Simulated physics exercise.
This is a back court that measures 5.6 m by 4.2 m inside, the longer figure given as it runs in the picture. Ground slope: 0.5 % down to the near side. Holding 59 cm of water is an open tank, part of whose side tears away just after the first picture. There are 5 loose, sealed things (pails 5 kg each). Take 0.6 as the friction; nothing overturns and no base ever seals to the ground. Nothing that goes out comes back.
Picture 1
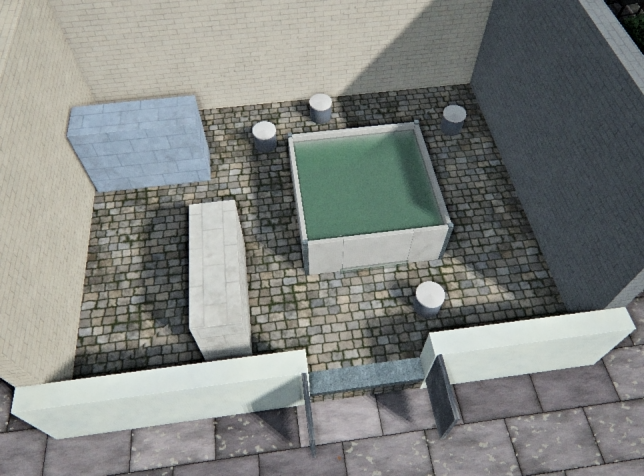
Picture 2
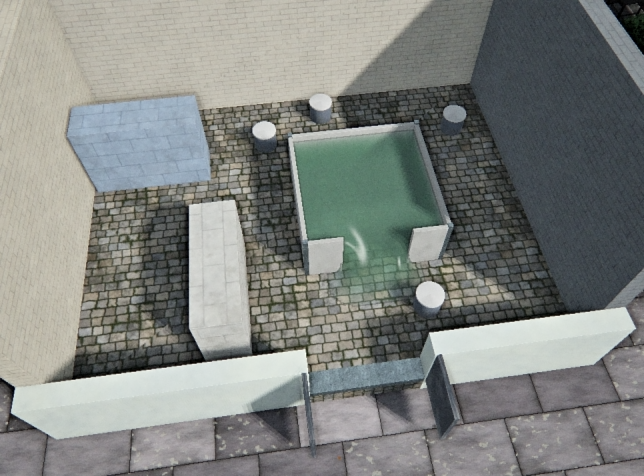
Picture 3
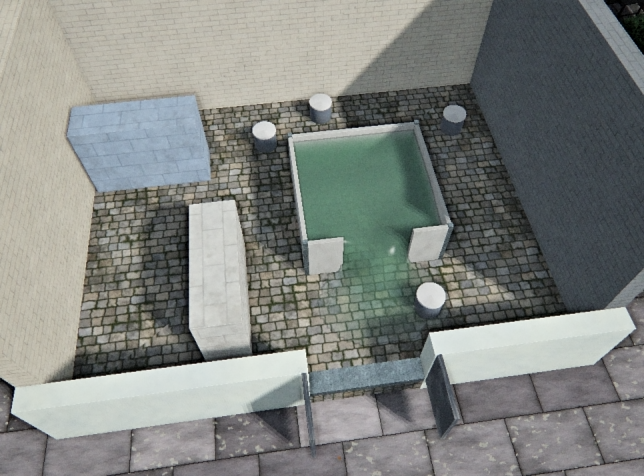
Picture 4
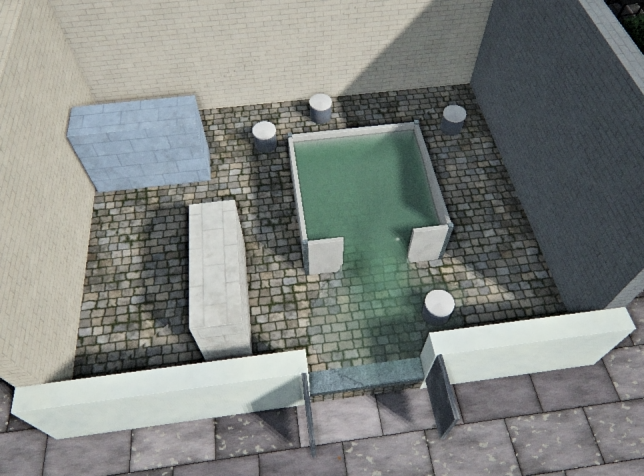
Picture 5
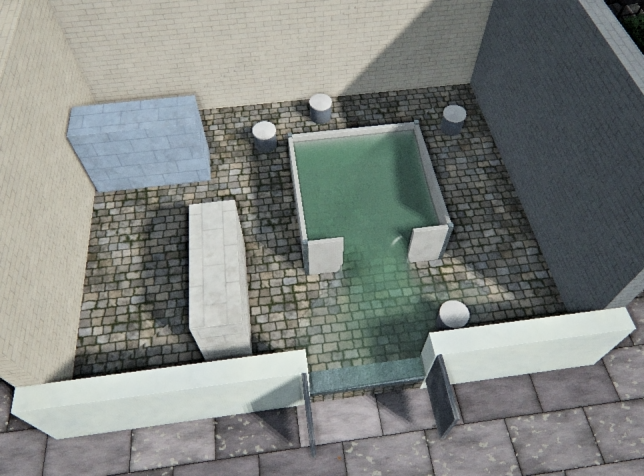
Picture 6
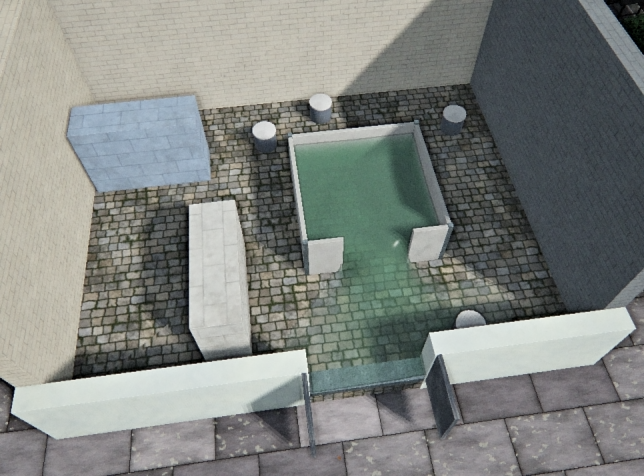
Green water pours from a tank's broken front and pushes one pail across the cobbles.
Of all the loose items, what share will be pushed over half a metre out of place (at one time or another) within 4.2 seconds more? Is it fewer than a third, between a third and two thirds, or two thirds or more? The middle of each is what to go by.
The share ends up short of one third.
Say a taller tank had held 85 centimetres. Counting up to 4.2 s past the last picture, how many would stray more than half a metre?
You'd get 2 in that case.
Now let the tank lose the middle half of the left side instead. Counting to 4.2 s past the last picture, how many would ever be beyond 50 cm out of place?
Result: 1 of them.
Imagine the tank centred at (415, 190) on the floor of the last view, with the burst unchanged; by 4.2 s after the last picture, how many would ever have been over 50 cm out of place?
Result: 1 of them.
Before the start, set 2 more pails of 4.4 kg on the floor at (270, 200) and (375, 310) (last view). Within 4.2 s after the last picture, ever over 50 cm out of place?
In order: Within it, beyond it.
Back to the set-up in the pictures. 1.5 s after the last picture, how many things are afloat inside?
At that time, 0.
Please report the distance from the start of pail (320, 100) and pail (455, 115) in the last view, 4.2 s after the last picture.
The first ends 0 centimetres from its start and the second 5 centimetres.
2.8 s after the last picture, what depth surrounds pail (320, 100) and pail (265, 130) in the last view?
Close to 0 and 0 centimetres.
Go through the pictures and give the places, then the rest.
In the first picture, a pail at (430, 294) rests on the ground; a pail at (455, 113) rests on the ground; 2.6 m2 under water; 0 of 5 have shifted.
In the second picture, a pail at (430, 294), on the bottom; a pail at (455, 113), on the bottom; water covers 3.1 m2; 0 of 5 have shifted.
In the third picture, a pail at (431, 295) rests on the ground; a pail at (455, 113) rests on the ground; water covers 3.7 m2; 0 of 5 have shifted.
In the fourth picture, a pail at (440, 302), on the bottom, 14 cm from its start; a pail at (455, 113), on the bottom; water covers 4.5 m2; 1 of 5 have shifted.
In the fifth picture, a pail at (455, 313) rests on the ground, 34 cm from its start; a pail at (455, 113), on the bottom; 4.8 m2 under water; 1 of 5 have shifted.
In the sixth picture, a pail at (471, 324) rests on the ground, 54 cm from its start; a pail at (455, 113), on the bottom; water covers 5.2 m2; 1 of 5 have shifted.
Then, 0.4 s after the last picture 1 of 5 are over 50 cm from their spots; 0 afloat.
Then, 1.5 s after the last picture 1 of 5 are over 50 cm from their spots; 0 afloat.
Then, 2.8 s after the last picture 1 of 5 are over 50 cm from their spots; 0 afloat.
Then, 4.2 s after the last picture 1 of 5 are over 50 cm from their spots, and 1 have been at some point; 0 afloat.
